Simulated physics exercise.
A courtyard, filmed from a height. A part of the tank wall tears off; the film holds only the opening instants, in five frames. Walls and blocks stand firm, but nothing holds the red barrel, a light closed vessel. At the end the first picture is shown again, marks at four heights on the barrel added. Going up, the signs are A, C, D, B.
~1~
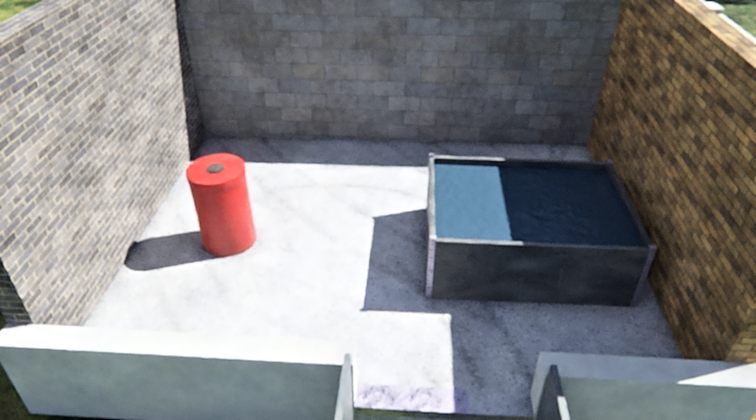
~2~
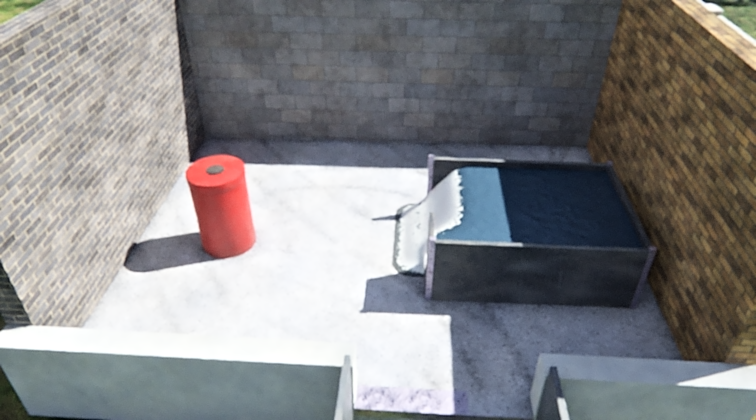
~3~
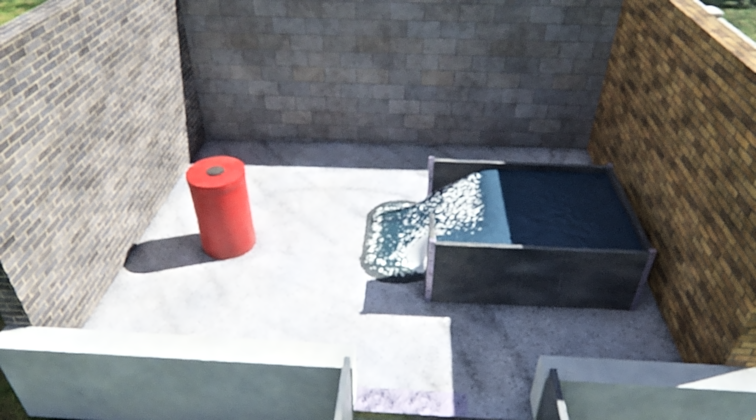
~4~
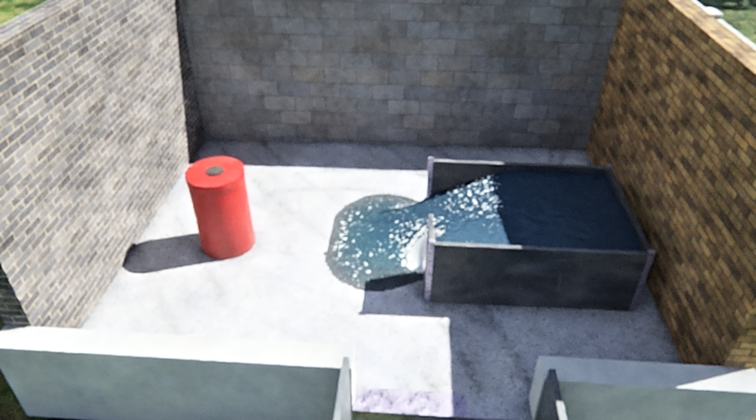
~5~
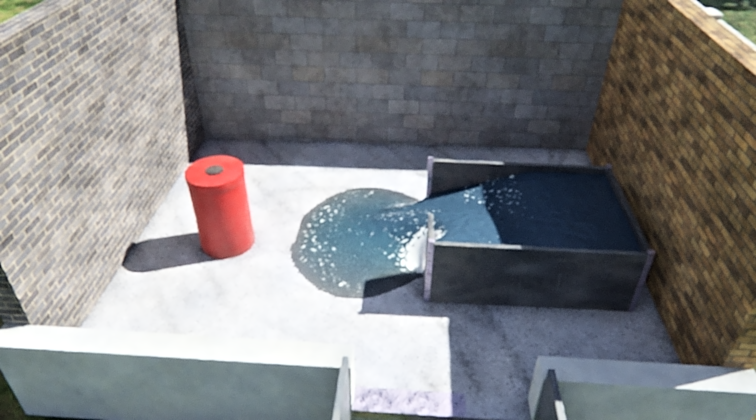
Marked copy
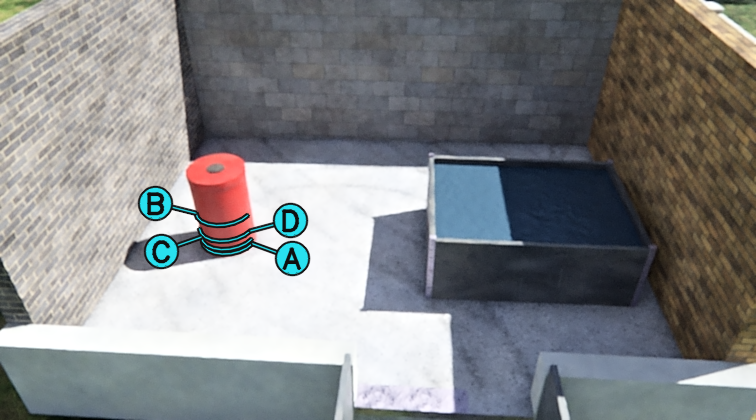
Water pouring from the open left side of a raised tank and spreading leftward across a walled yard with a red barrel.
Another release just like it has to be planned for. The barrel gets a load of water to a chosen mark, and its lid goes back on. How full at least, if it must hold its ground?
Use level B.
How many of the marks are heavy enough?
One of them.
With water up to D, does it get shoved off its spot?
Yes, that goes wrong.
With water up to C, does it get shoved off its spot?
Yes.
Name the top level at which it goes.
It is D.
On the marked copy, A at (222, 254); B at (216, 225); C at (221, 249); D at (219, 241); from the bottom up A, C, D, B.
If A is chosen, it is pushed about 5 times its own width away.
If B is chosen, it does not move.
If C is chosen, it is pushed about 4 times its own width away.
If D is chosen, it is pushed about its own width away.
